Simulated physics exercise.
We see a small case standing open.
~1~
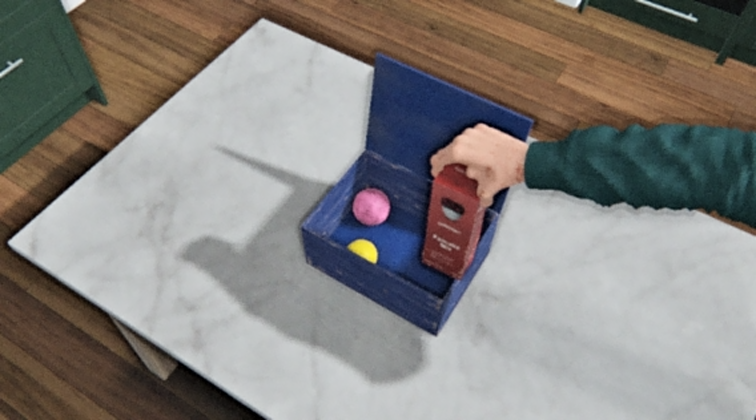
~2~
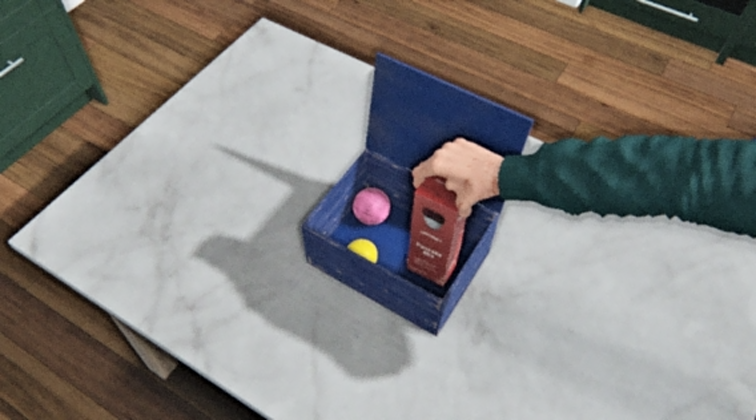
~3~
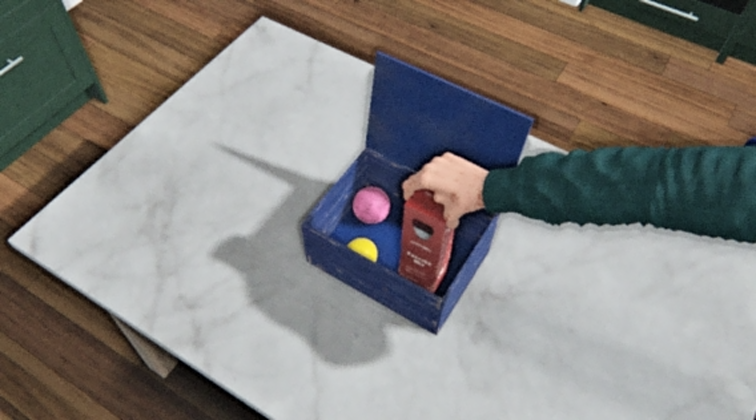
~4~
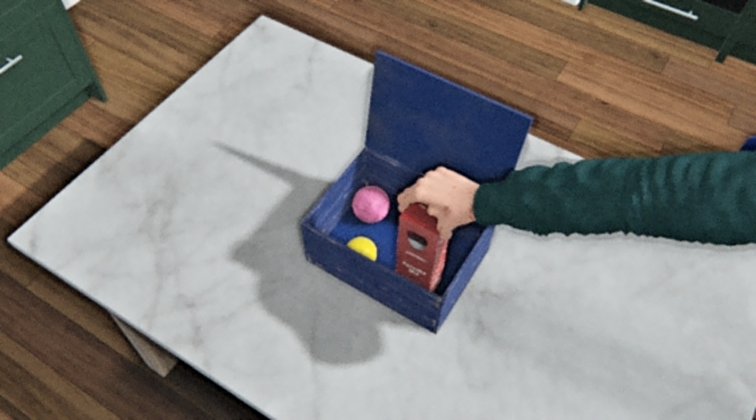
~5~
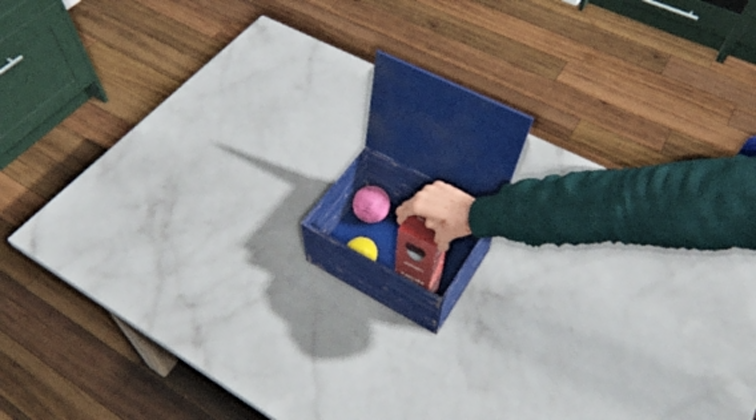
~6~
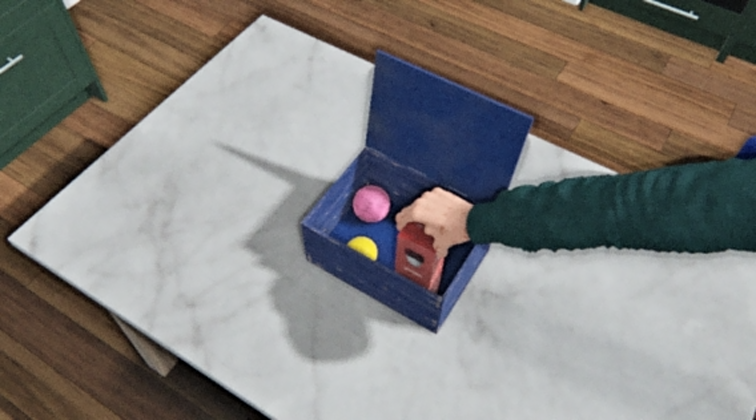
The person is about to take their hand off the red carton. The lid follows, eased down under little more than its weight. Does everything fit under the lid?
The lid will not close.
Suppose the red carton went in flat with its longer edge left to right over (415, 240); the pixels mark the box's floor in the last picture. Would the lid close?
Then it sits on the rim.
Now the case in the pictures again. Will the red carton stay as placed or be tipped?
The red carton stays as placed.
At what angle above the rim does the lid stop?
About 35°.
Then, 1.50 s on from there, lid 72° above the rim.
Then, 1.80 s on from there, lid 35° above the rim.
In the end, lid 33° above the rim; all 3 unmoved. At the end, from the last picture's camera, red carton near (419, 267).
